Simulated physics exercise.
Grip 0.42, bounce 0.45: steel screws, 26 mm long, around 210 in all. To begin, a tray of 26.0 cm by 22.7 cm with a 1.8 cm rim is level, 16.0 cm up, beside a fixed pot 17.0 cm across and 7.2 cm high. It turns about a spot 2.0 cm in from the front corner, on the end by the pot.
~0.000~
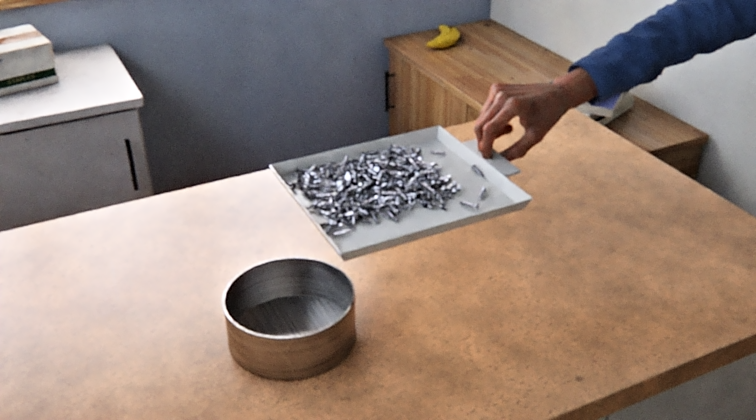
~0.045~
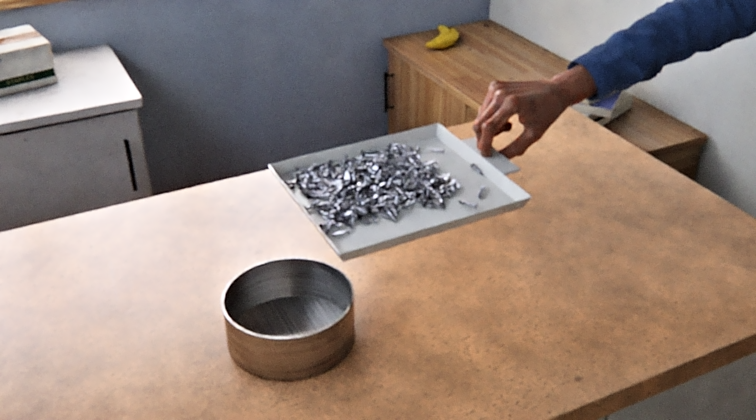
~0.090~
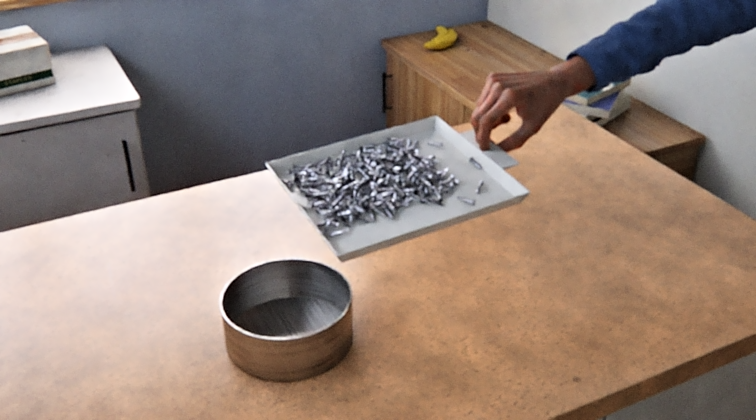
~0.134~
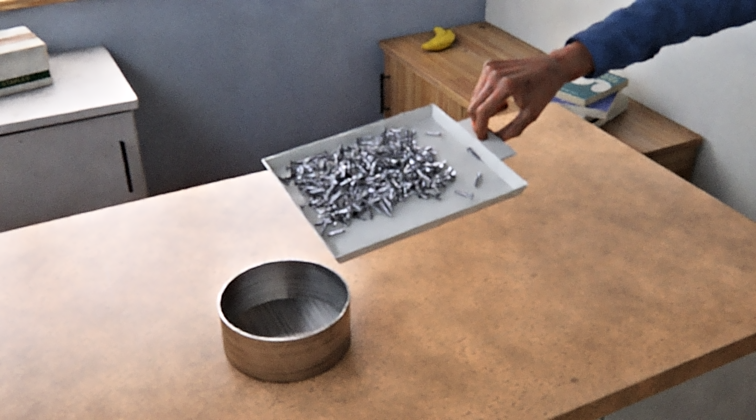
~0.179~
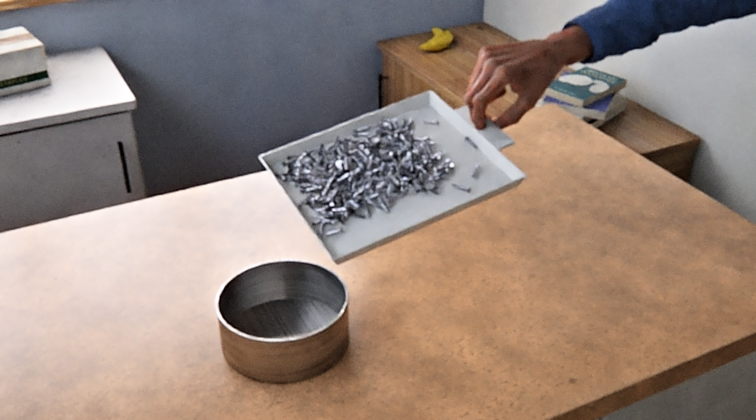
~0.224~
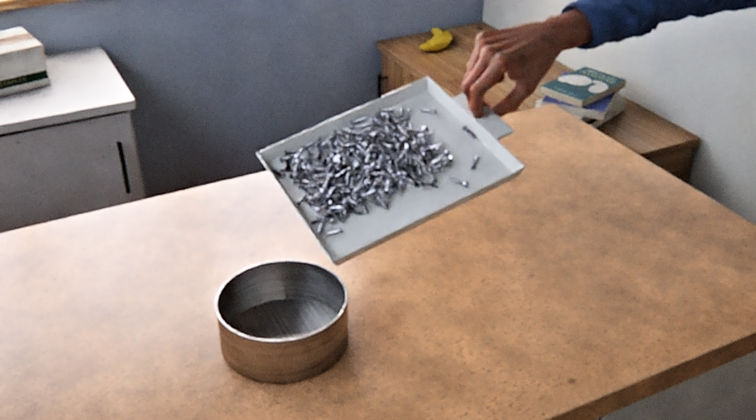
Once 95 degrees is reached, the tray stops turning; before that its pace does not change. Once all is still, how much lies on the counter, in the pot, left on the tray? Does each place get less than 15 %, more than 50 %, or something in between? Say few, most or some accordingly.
Counter: Most. Pot: Some. Left on the tray: Few.
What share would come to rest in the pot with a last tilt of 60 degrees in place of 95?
About 40 in a hundred would end up in the pot.
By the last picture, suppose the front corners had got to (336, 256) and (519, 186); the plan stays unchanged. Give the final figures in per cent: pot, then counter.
Pot 0; counter 100.
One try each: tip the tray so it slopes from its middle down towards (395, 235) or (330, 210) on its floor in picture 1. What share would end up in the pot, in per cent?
The share comes to roughly 0 in a hundred, then roughly 65 in a hundred.
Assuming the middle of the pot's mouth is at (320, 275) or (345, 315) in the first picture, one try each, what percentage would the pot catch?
Roughly 0 per cent, then 75 per cent.
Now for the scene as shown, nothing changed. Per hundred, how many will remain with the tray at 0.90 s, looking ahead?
Around 20 percent.
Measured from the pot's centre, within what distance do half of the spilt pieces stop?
16 cm.
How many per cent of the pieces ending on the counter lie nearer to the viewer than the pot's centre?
Roughly 100 per cent.
After 0.63 s, tilt 54 degrees; the tray holds 100 %, the pot 0 %.
After 0.90 s, tilt 80 degrees; the tray holds 20 %, the pot 25 %.
After 1.27 s, tilt 95 degrees; the tray holds 0 %, the pot 40 %.
At rest (2.0 s), counter 60 %, pot 40 %, tray 0 %.
